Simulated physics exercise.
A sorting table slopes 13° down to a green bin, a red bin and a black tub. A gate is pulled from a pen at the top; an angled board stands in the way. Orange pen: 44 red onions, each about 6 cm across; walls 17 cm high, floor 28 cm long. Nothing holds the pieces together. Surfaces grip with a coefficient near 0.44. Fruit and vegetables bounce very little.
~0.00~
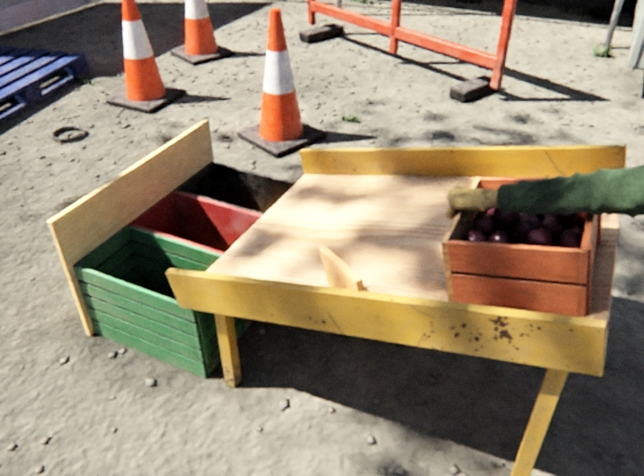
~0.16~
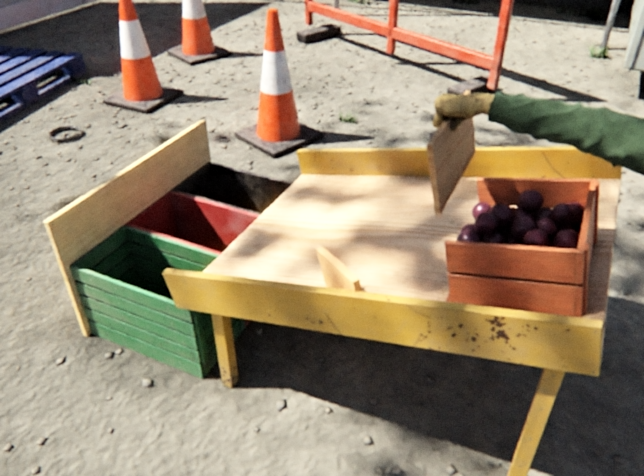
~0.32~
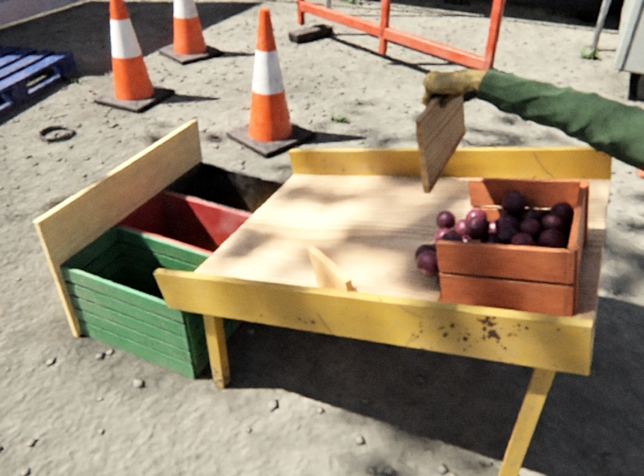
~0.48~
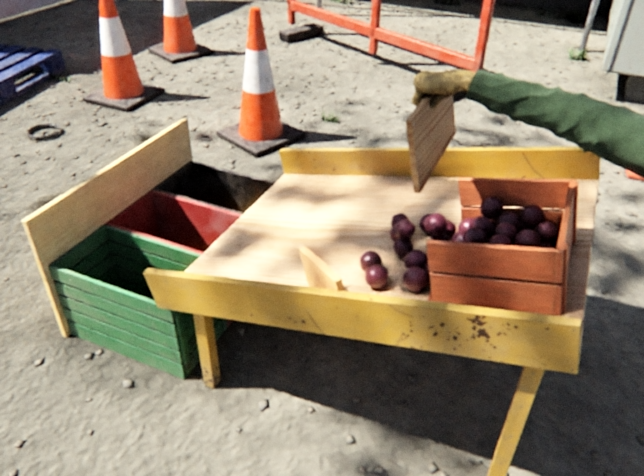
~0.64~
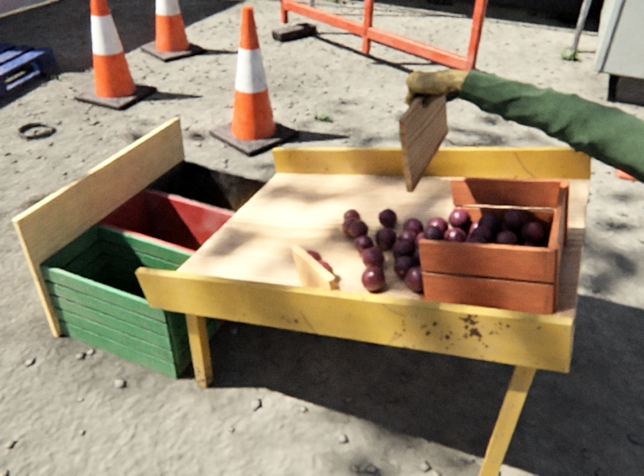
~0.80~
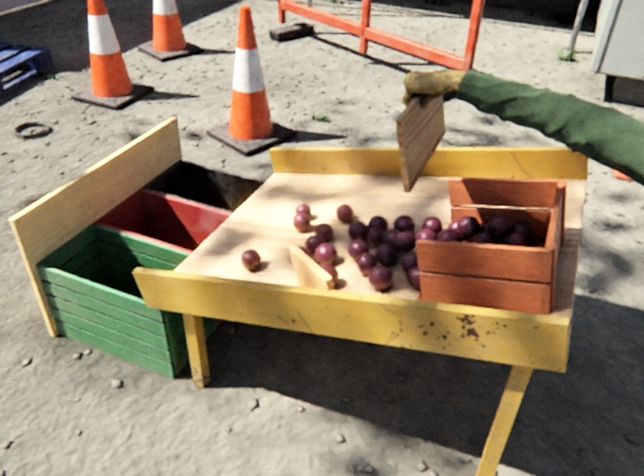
A gloved hand lifts a wooden gate from an orange crate, and dark red onions roll leftward.
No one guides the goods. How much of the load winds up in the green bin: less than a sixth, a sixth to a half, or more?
Expect from a sixth to a half of the load in the green bin.
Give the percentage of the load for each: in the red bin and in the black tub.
Roughly 70 and 0 per cent.
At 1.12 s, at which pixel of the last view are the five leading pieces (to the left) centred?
At about (201, 226).
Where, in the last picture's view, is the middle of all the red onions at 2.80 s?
Near (149, 276).
After 1.12 s, 8 still in the orange pen, 1 in the green bin, 1 in the red bin, 33 on the slope and 1 in the air.
After 1.52 s, 2 in the green bin, 10 in the red bin, 28 on the slope and 4 in the air.
After 2.08 s, 12 in the green bin, 26 in the red bin, 2 on the slope and 4 in the air.
Final count (at 2.80 s), 13 in the green bin and 31 in the red bin. Asked share, 13 of 44, 30 per cent.
